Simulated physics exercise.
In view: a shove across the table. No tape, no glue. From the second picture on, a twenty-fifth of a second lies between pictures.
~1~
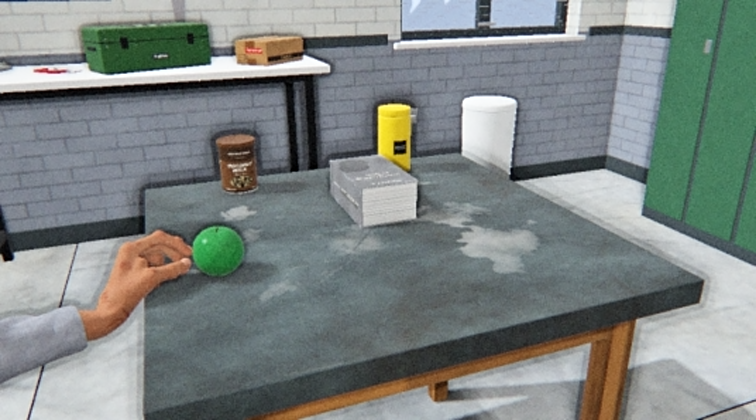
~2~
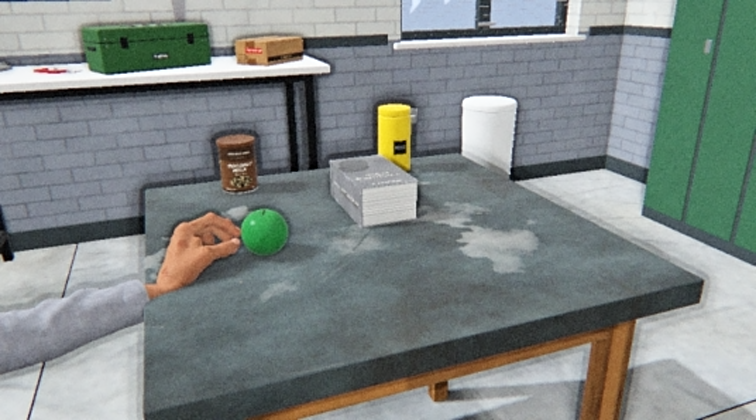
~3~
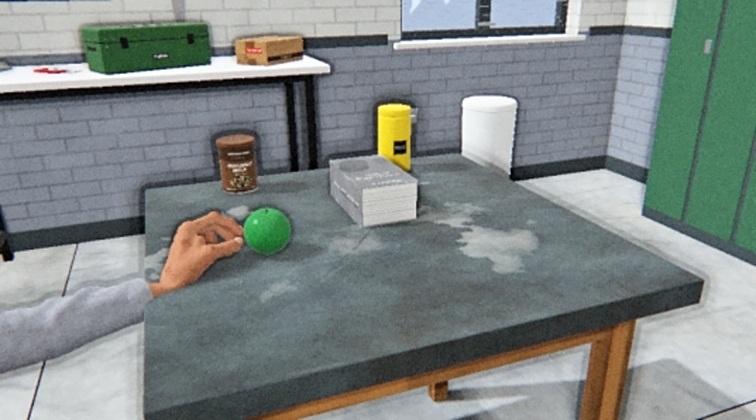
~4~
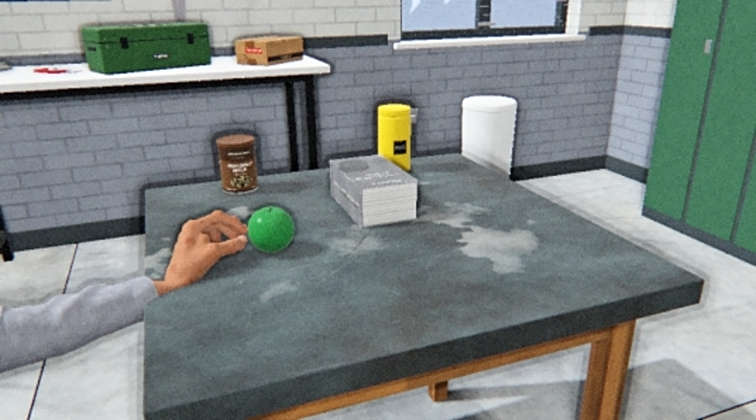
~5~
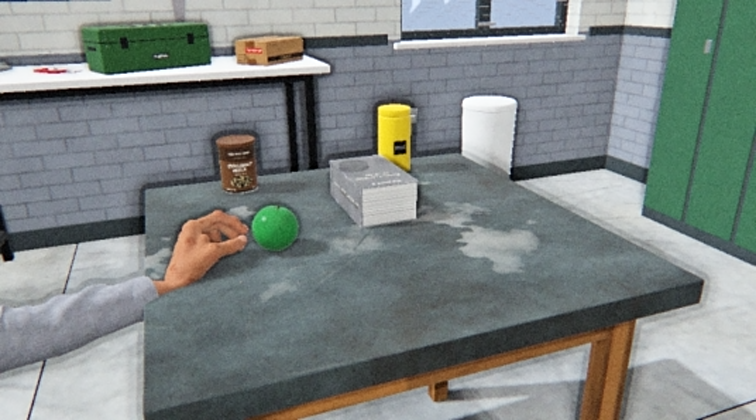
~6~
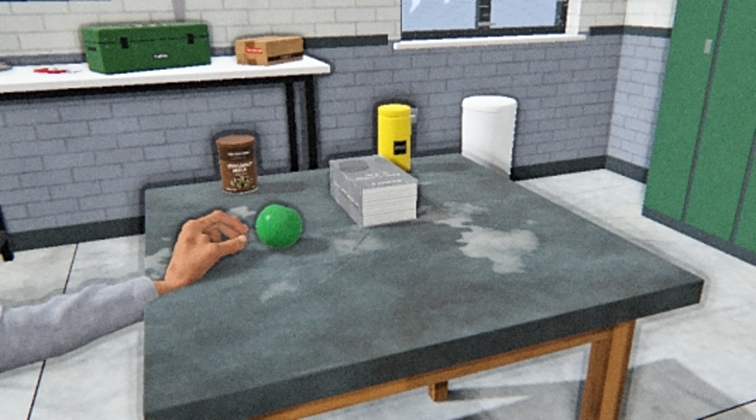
In this clip, a hand at the left of a dark table moves a green apple to the right, then stays nearly still as the apple rolls slightly away from its fingers toward a gray box.
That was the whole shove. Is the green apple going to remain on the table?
The green apple stays on the table.
Then, 0.30 s after the last picture, green apple rolled about its own width near (303, 217).
Then, 0.70 s after the last picture, green apple rolled well along near (323, 209).
At rest, moved from the start, green apple. Seen from the same camera at the end, green apple near (332, 205).
